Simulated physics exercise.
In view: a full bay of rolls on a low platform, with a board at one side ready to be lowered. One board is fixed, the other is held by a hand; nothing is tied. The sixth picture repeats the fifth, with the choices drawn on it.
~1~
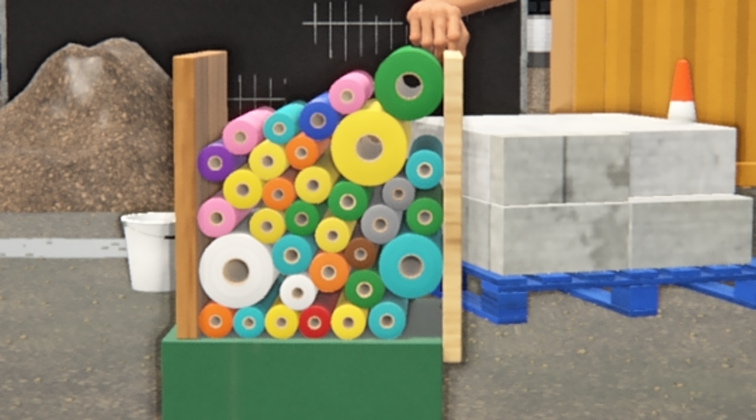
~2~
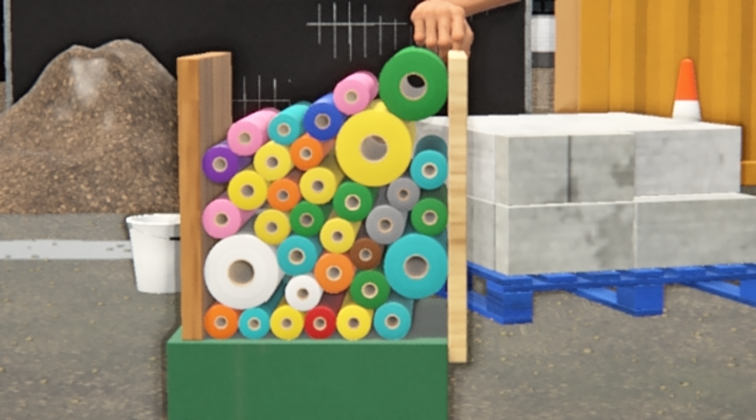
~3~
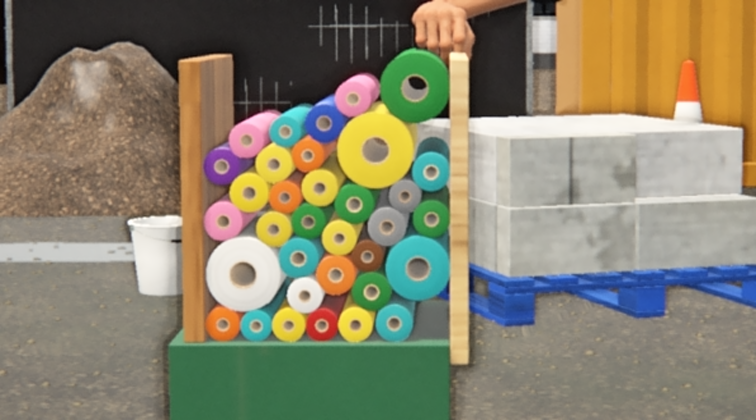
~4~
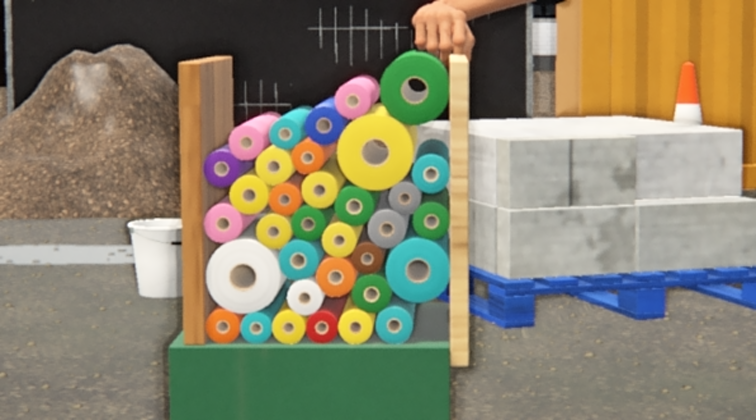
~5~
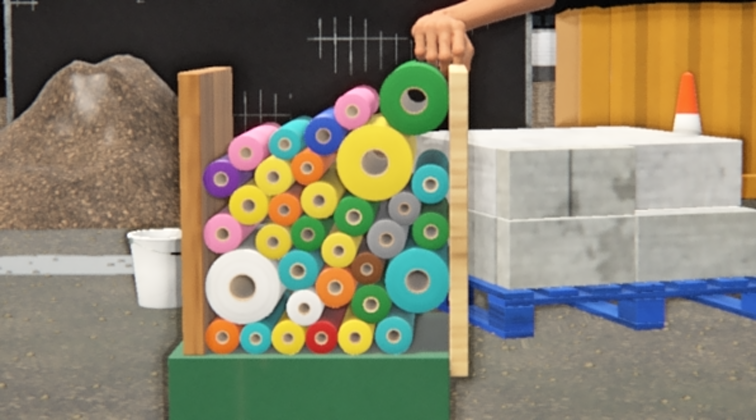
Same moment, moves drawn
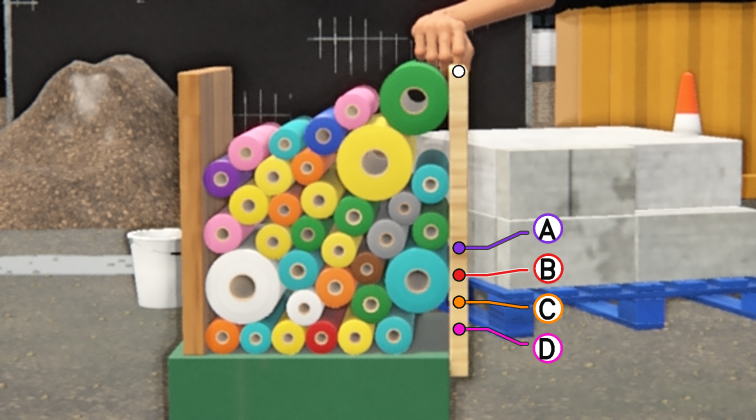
In a paved yard with a gravel heap and grey blocks on a blue pallet, colourful rolls sit stacked between two upright boards on a green platform, a hand gripping the right board's top. The view shifts slightly, then the whole scene sits a little lower, while the rolls barely change position.
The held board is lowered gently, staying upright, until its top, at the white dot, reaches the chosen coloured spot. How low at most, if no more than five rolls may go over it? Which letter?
The answer is mark A.
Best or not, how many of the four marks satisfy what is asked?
The number is one.
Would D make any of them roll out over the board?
Yes.
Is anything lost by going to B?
At B: Yes.
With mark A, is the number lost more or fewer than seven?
At A, fewer than seven.
On the marked copy, A at (459, 248); B at (459, 275); C at (459, 302); D at (459, 329); the white dot at (459, 71).
With A. Early on, top of the board (450, 147).
Further on, top of the board (450, 231).
At the end, top of the board (450, 247), two out over the board.
As for the rest, B more than five out over the board; C more than five out over the board; D more than five out over the board.
